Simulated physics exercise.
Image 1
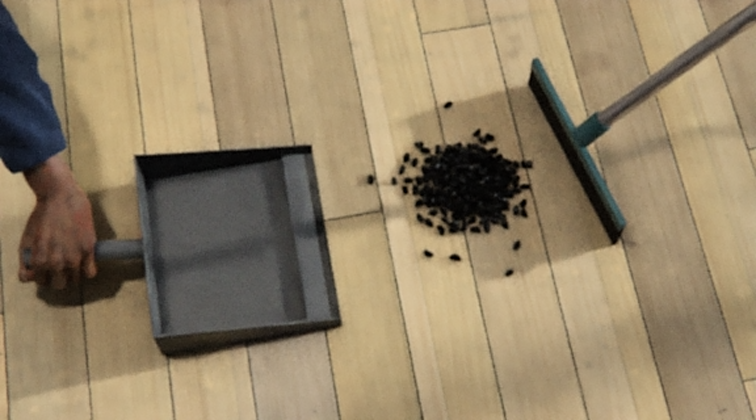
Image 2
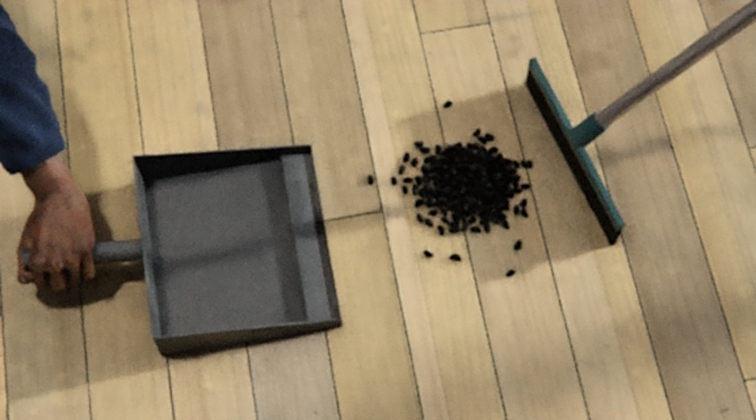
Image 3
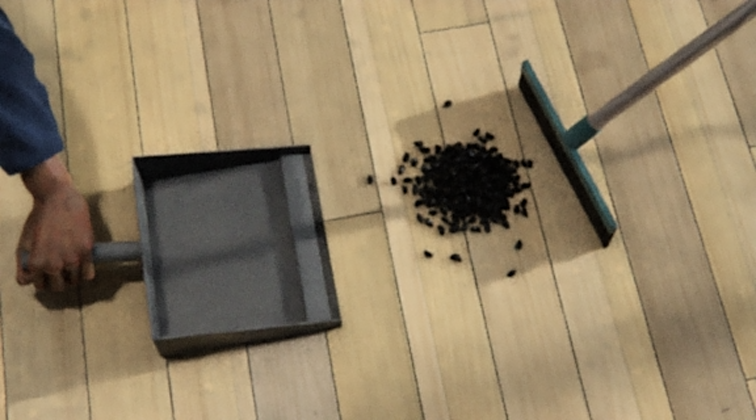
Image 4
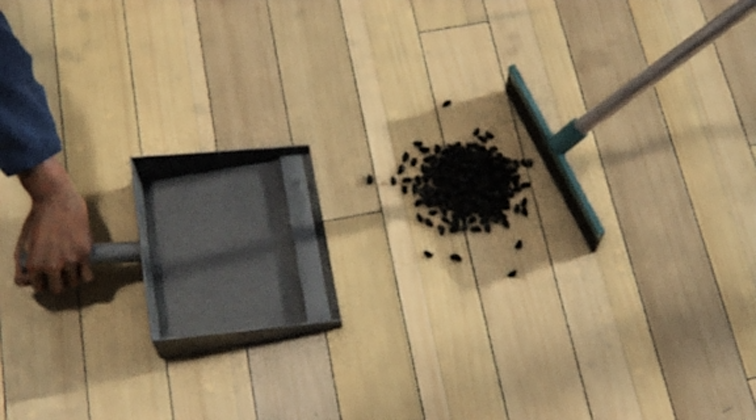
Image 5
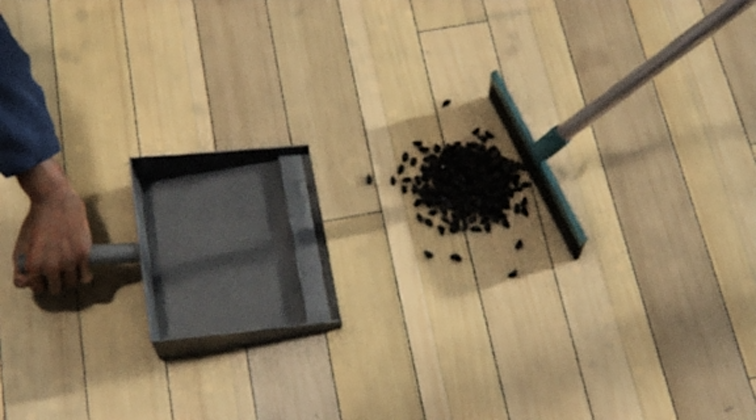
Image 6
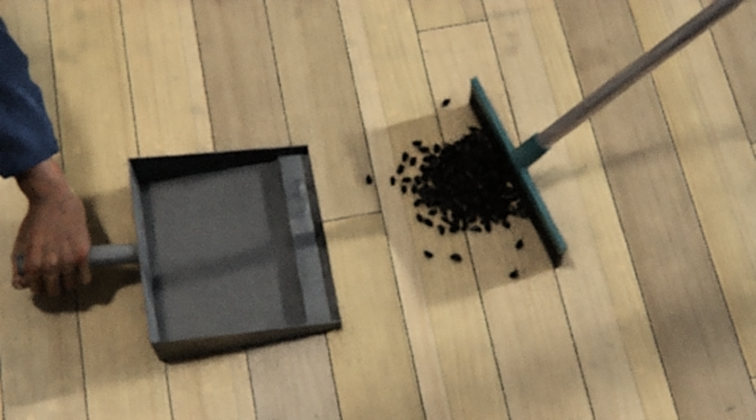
Teal-edged broom blade sliding left across a wooden floor and nudging a pile of black beans, while a hand holds a grey dustpan.
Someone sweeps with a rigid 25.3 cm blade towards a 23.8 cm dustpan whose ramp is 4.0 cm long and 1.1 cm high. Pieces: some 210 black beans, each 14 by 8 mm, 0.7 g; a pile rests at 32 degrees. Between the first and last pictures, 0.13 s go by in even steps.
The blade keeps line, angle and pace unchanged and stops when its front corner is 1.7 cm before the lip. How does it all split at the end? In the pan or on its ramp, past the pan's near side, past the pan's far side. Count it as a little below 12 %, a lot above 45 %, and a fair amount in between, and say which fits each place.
In the pan or on its ramp: A lot, past the pan's near side: A little, past the pan's far side: A little.
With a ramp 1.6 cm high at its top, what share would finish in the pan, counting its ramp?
Near 55 per cent, then.
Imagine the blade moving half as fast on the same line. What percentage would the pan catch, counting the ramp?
It would be around 30 percent.
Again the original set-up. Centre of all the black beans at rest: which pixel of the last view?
Approximately (311, 253) in the last view.
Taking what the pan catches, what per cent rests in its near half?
Some 50 per cent.
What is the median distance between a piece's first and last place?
That distance is around 24 cm.
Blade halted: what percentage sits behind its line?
Roughly 0 percent of it.
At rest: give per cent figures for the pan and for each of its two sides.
The pan ends at 60 per cent, the near side at 10 per cent and the far side at 5 per cent.
Then, 0.10 s after the last picture, middle of the blade 13 cm from the lip; 0 % over the lip, far side 0 %, near side 0 %.
Then, 0.17 s after the last picture, middle of the blade 7 cm from the lip; 0 % over the lip, far side 0 %, near side 5 %.
Then, 0.38 s after the last picture, middle of the blade 4 cm from the lip; 60 % over the lip, far side 5 %, near side 5 %.
In the end, pan 60 %, near side 10 %, far side 5 %, in front of the lip or behind the blade 30 %.
